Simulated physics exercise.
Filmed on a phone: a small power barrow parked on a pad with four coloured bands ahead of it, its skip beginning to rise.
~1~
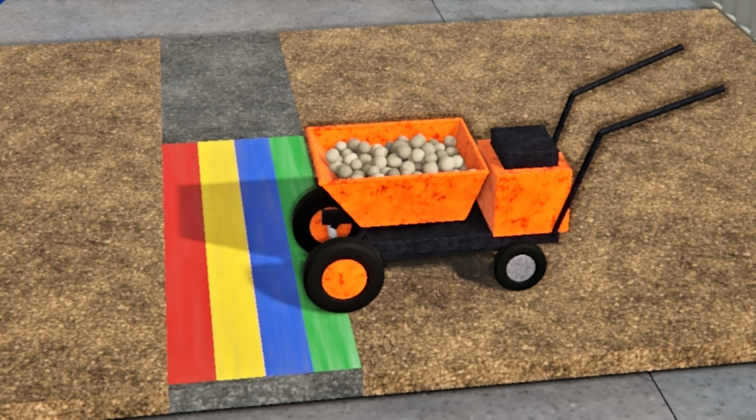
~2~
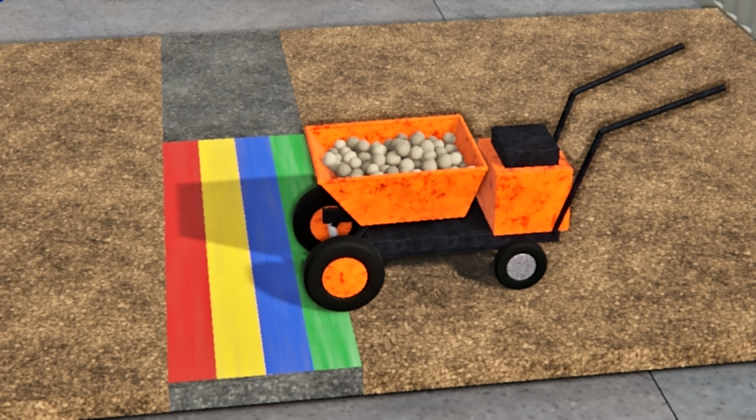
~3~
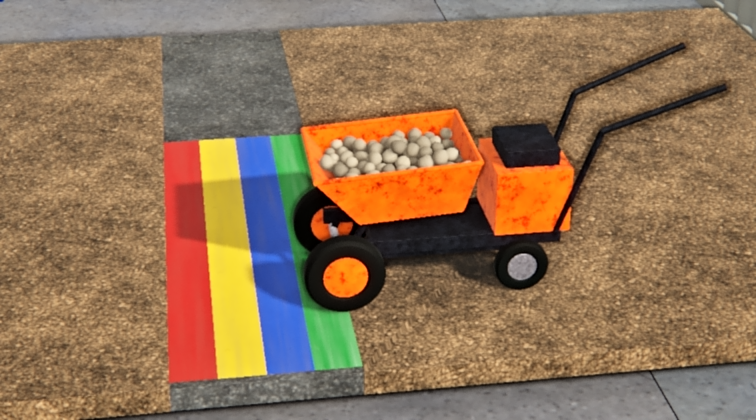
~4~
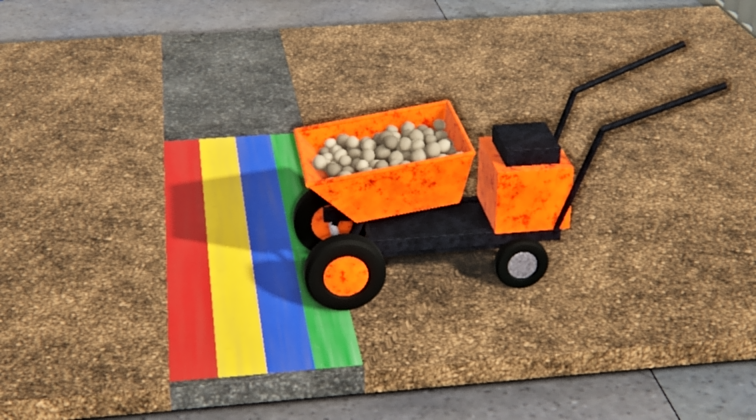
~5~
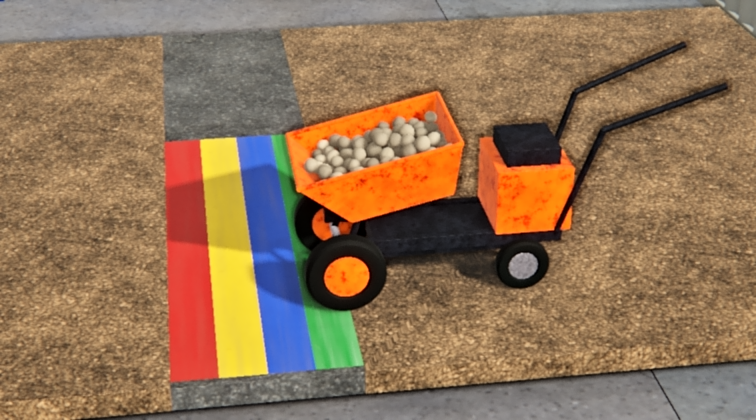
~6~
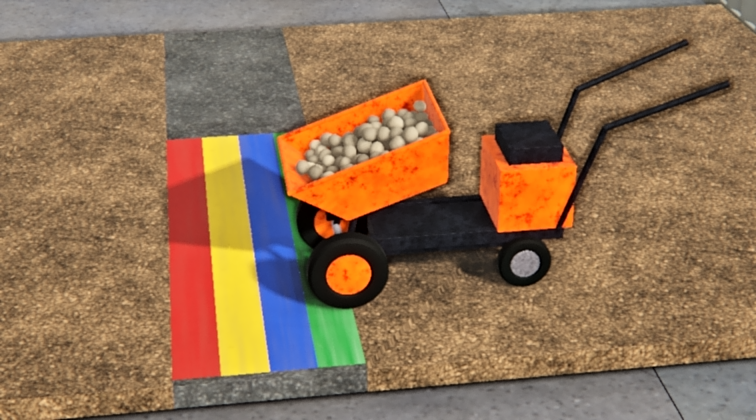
An orange power barrow loaded with pebbles stood beside a mat of red, yellow, blue and green stripes, and its skip slowly tilted up at the right end, leaning left toward the stripes.
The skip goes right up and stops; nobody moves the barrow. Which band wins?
Most lies over the red band.
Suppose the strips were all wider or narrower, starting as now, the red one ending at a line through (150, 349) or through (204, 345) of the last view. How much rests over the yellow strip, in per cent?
First some 30, then 10 per cent.
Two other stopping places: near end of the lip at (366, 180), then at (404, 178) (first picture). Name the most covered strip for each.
At the first place yellow, at the second that blue strip.
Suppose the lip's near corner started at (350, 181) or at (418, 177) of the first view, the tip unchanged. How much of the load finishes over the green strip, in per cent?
In turn 0 and 30 in a hundred.
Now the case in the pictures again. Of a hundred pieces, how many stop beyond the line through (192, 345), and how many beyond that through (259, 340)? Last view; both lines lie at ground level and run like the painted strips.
In turn 50 and 100 in a hundred.
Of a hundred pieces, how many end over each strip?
About: Green strip 0, blue strip 0, yellow strip 25, red strip 40 per cent.
Soon, skip tipped steeply; all in the skip.
A while on, skip tipped right over; most in the skip; a stray few over the yellow strip; a small part over the red strip; a stray few falling; a stray few off the paint.
Towards the end, skip tipped right over; a small part in the skip; about a quarter over the yellow strip; about a third over the red strip; about a third off the paint.
Finally, skip tipped right over; a stray few in the skip; none over the green strip; a stray few over the blue strip; about a quarter over the yellow strip; about a third over the red strip; about a third off the paint.
